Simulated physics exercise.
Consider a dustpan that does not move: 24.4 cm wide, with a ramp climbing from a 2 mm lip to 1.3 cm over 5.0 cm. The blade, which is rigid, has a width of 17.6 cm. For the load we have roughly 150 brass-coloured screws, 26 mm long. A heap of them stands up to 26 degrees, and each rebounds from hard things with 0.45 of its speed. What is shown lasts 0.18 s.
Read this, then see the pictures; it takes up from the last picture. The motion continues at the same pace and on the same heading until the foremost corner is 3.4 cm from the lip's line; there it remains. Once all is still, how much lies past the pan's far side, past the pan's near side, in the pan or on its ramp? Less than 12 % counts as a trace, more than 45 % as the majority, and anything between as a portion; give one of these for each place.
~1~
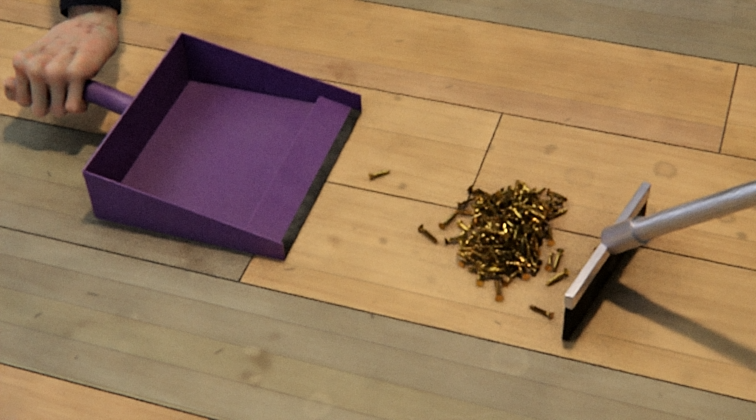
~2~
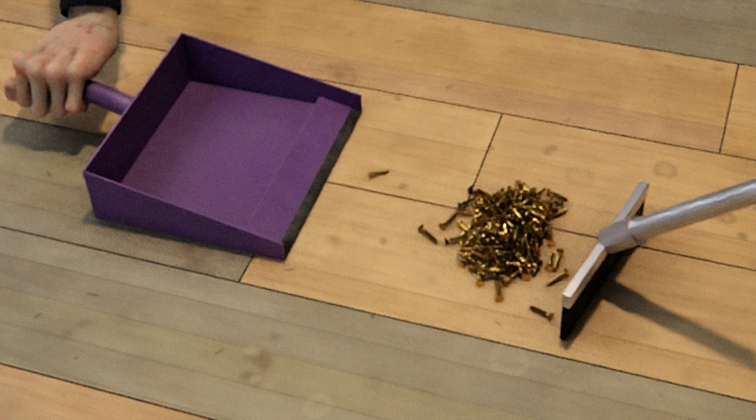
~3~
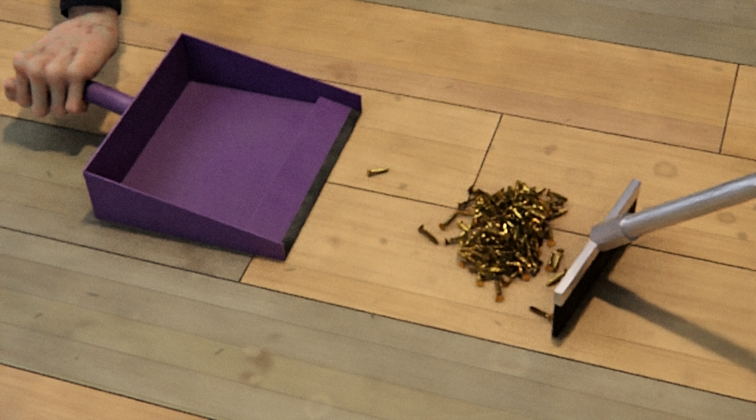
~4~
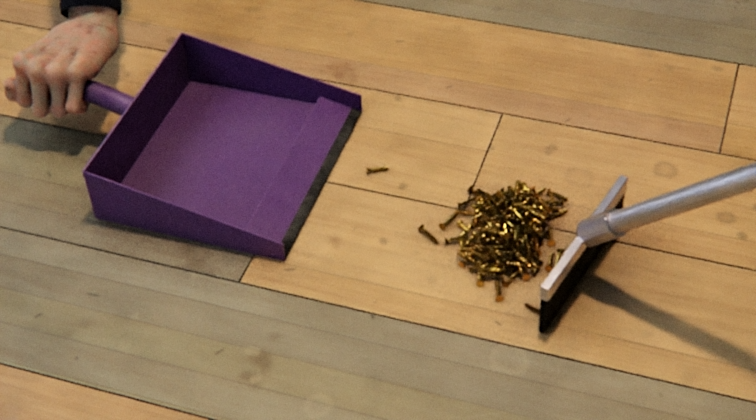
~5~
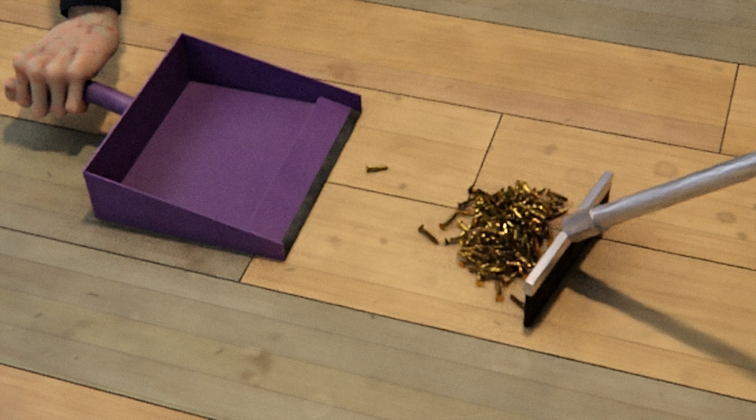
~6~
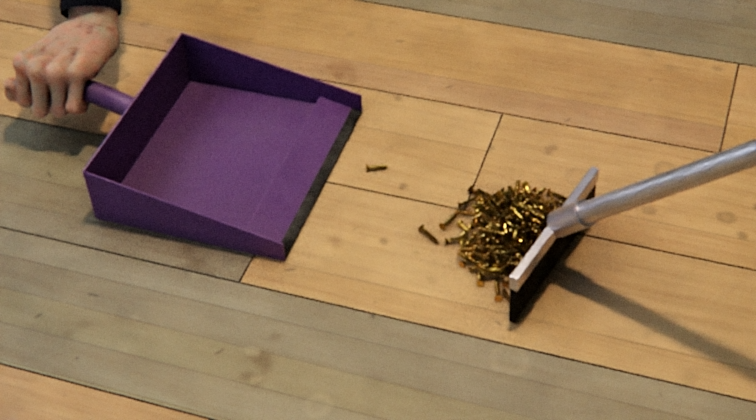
Far side - a trace, near side - a trace, pan - a trace.
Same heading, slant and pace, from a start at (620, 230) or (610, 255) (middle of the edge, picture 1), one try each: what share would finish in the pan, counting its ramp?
The two tries give about 10 % and about 10 %.
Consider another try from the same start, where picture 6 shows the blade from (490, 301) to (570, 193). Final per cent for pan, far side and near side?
You'd see pan at 0, far at 0 and near at 5.
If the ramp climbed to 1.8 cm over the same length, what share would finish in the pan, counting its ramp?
Then around 5 percent, ramp counted.
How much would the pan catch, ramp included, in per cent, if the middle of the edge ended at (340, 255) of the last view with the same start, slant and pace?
Share caught: Approx. 0 %.
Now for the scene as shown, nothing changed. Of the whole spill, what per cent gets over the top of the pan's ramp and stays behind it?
Near 0 per cent, I'd say.
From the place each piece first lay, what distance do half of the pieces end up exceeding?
20 cm or so.
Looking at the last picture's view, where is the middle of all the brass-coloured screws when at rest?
About (352, 175).
Then, 0.24 s after the last picture, middle of the blade 16 cm from the lip; 0 % over the lip, far side 0 %, near side 0 %.
Then, 0.40 s after the last picture, middle of the blade 9 cm from the lip; 0 % over the lip, far side 0 %, near side 0 %.
Then, 0.68 s after the last picture, middle of the blade 6 cm from the lip; 5 % over the lip, far side 0 %, near side 0 %.
In the end, far side 0 %, near side 0 %, pan 5 %, in front of the lip or behind the blade 95 %.
